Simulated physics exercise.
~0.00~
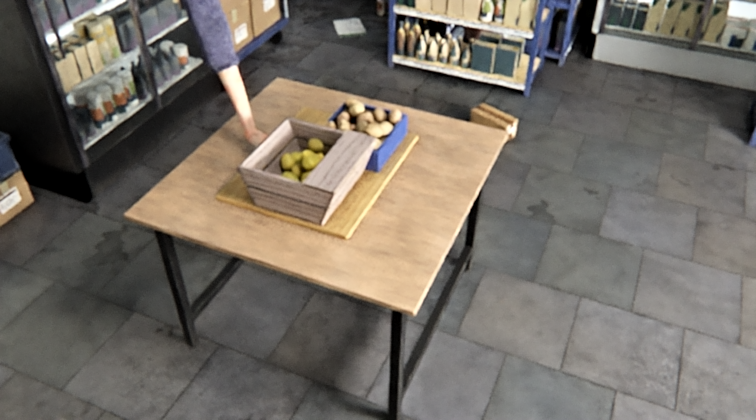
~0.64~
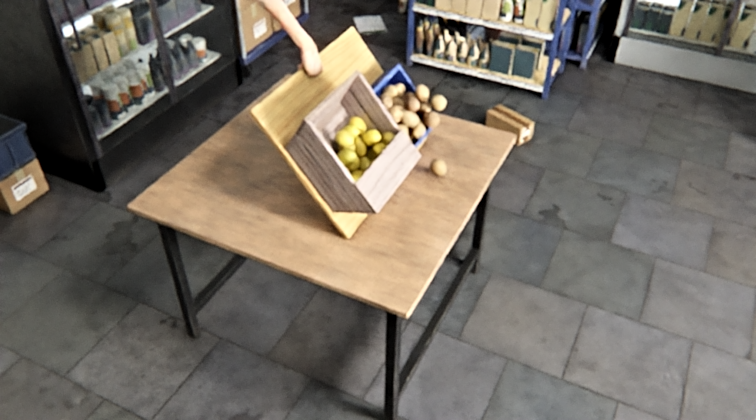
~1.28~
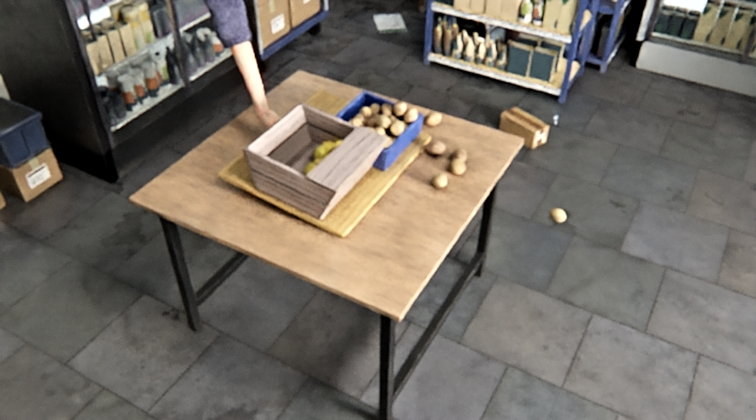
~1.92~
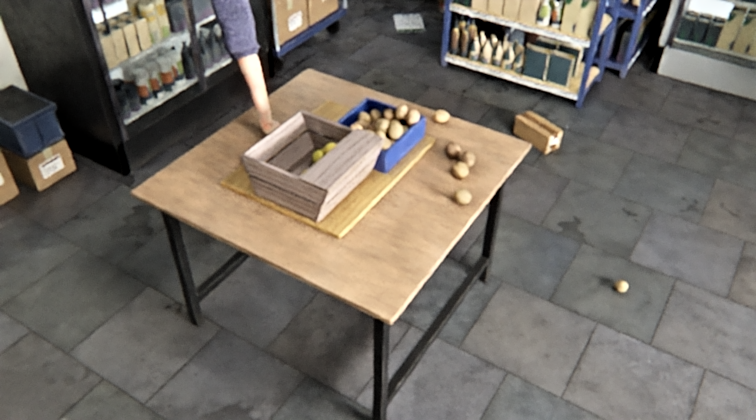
A worker's arm reaches in from the upper left over a wooden table in a tiled shop, seen from above, with stocked shelves behind. On a yellowish board sit a greyish wooden tray of yellow-green lemons, partly lidded on the right, and a smaller blue tray of brown, potato-like pieces behind it. The hand lifts the board's far left edge, tilting both trays steeply to the right, and brown pieces tumble from the blue tray. The board is lowered flat again while one piece rolls away across the floor. Finally, several brown pieces lie on the table, while the lemons remain in the wooden tray.
